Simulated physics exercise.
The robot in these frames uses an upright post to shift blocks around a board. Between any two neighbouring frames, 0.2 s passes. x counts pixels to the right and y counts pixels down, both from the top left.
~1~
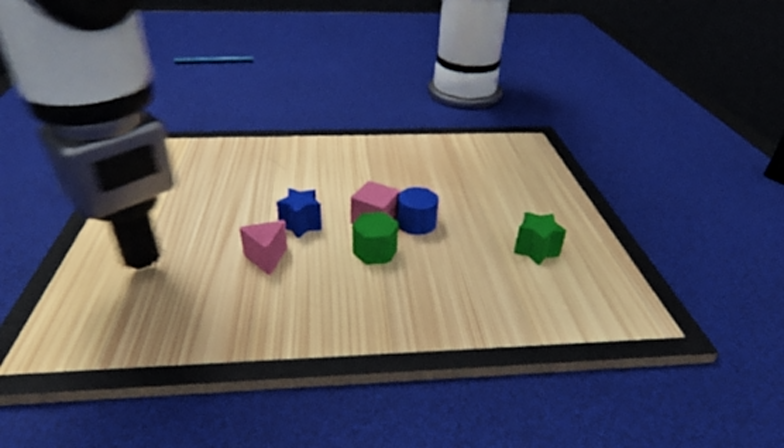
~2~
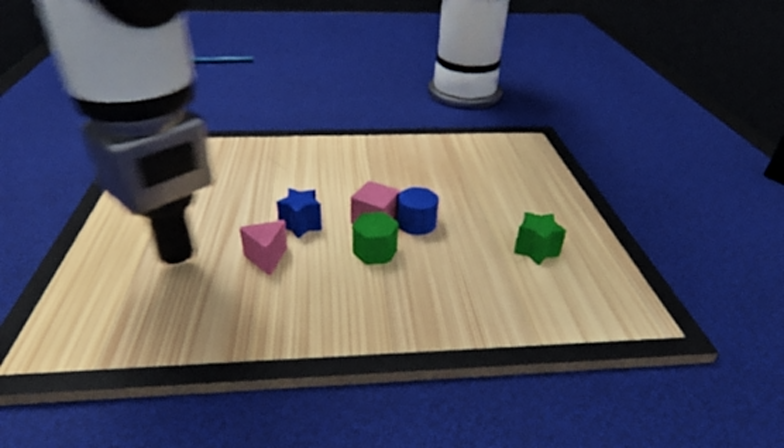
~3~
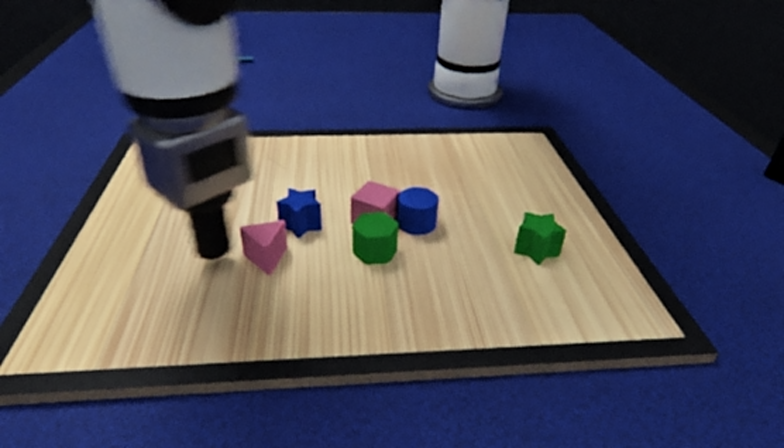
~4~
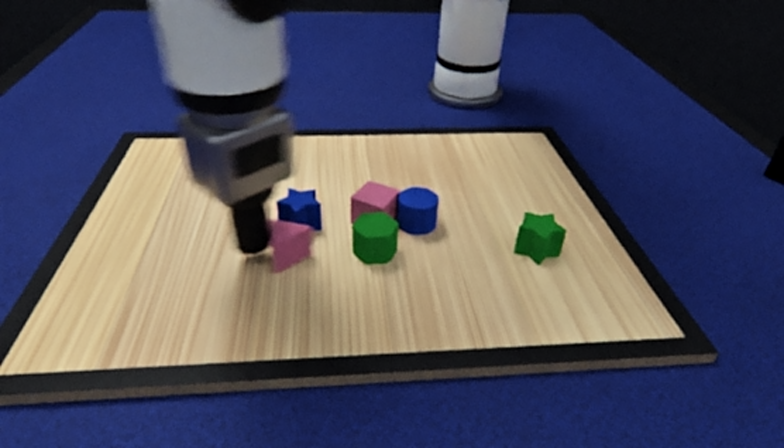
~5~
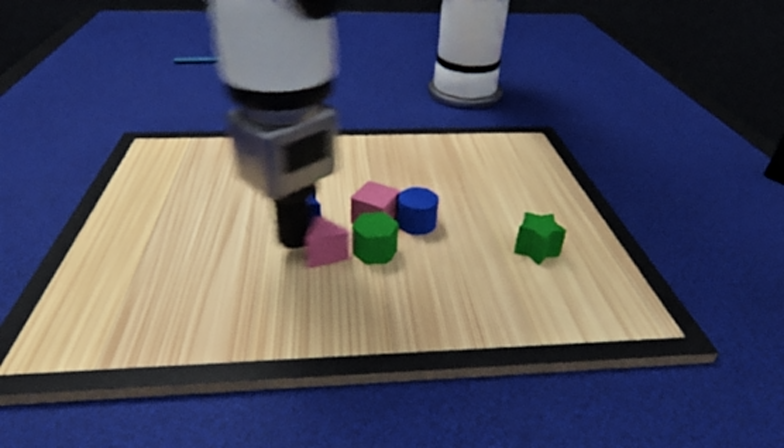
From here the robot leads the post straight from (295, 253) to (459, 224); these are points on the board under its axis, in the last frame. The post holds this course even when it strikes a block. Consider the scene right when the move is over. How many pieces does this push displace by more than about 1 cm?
Blocks moved: Three or more.
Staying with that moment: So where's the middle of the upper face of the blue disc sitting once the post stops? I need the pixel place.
In the picture, that point is around (468, 179).
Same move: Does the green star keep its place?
I'd say yes.
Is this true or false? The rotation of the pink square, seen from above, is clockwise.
The claim does not hold.
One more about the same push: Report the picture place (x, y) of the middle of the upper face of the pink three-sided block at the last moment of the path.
It ends at (371, 235).
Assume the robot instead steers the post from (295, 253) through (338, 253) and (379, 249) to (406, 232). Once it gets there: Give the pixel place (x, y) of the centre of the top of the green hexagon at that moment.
Close to (437, 222).
The first path, step by step. One third of the way, post at (354, 228); pink three-sided block at (367, 234), turned 35° clockwise; green hexagon at (399, 225), turned 40° anticlockwise.
Two thirds of the way, post at (409, 218); pink three-sided block at (371, 235), turned 50° clockwise; green hexagon at (422, 228); pink square at (384, 188), turned 40° anticlockwise; blue disc at (436, 193).
At the end, post at (461, 209); pink three-sided block at (371, 235), turned 50° clockwise; green hexagon at (422, 228); pink square at (384, 188), turned 40° anticlockwise; blue disc at (468, 179); green star in place.
